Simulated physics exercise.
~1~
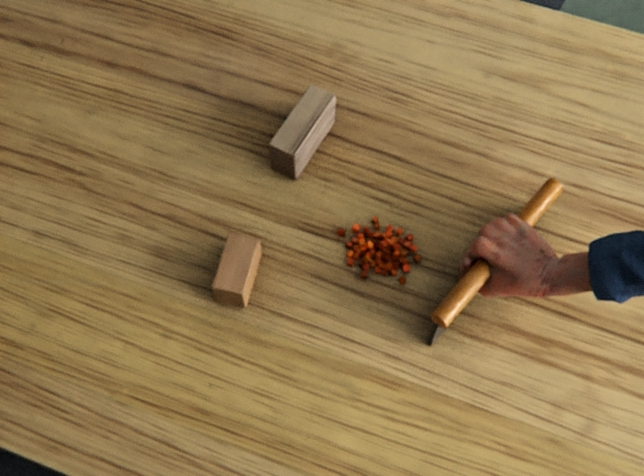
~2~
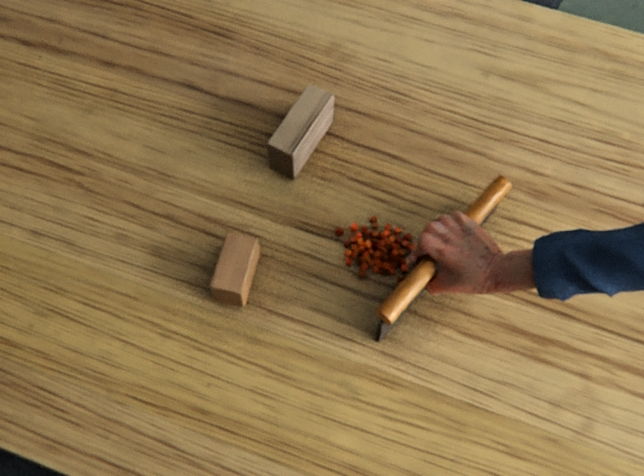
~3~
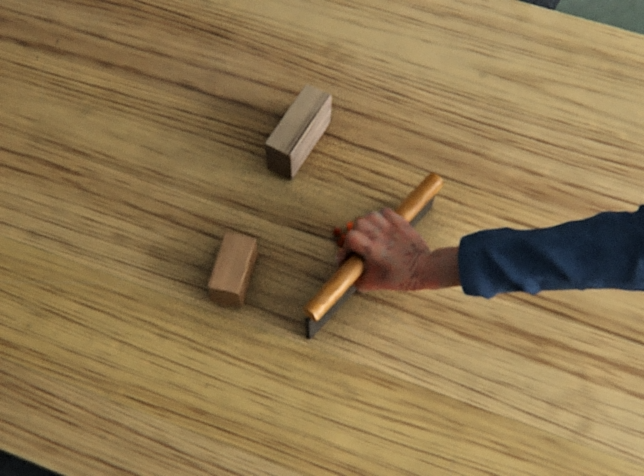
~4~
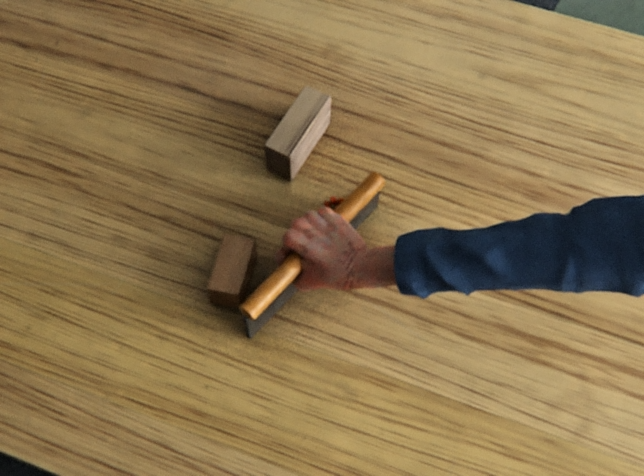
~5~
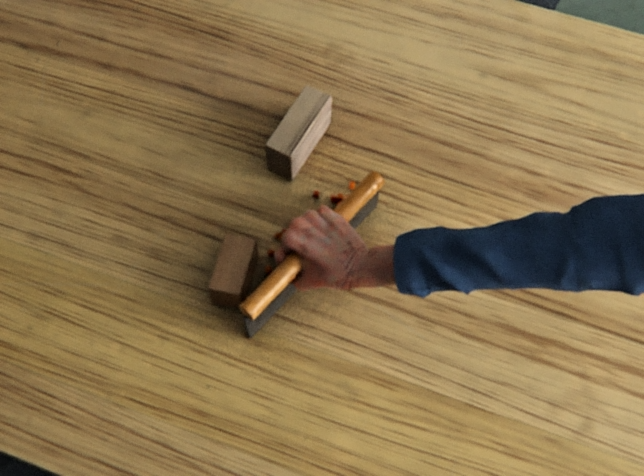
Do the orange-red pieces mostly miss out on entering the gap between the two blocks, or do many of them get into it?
They mostly miss out on it. The scraper stops with the pieces still held up in front of the blocks, and little or nothing enters the gap.
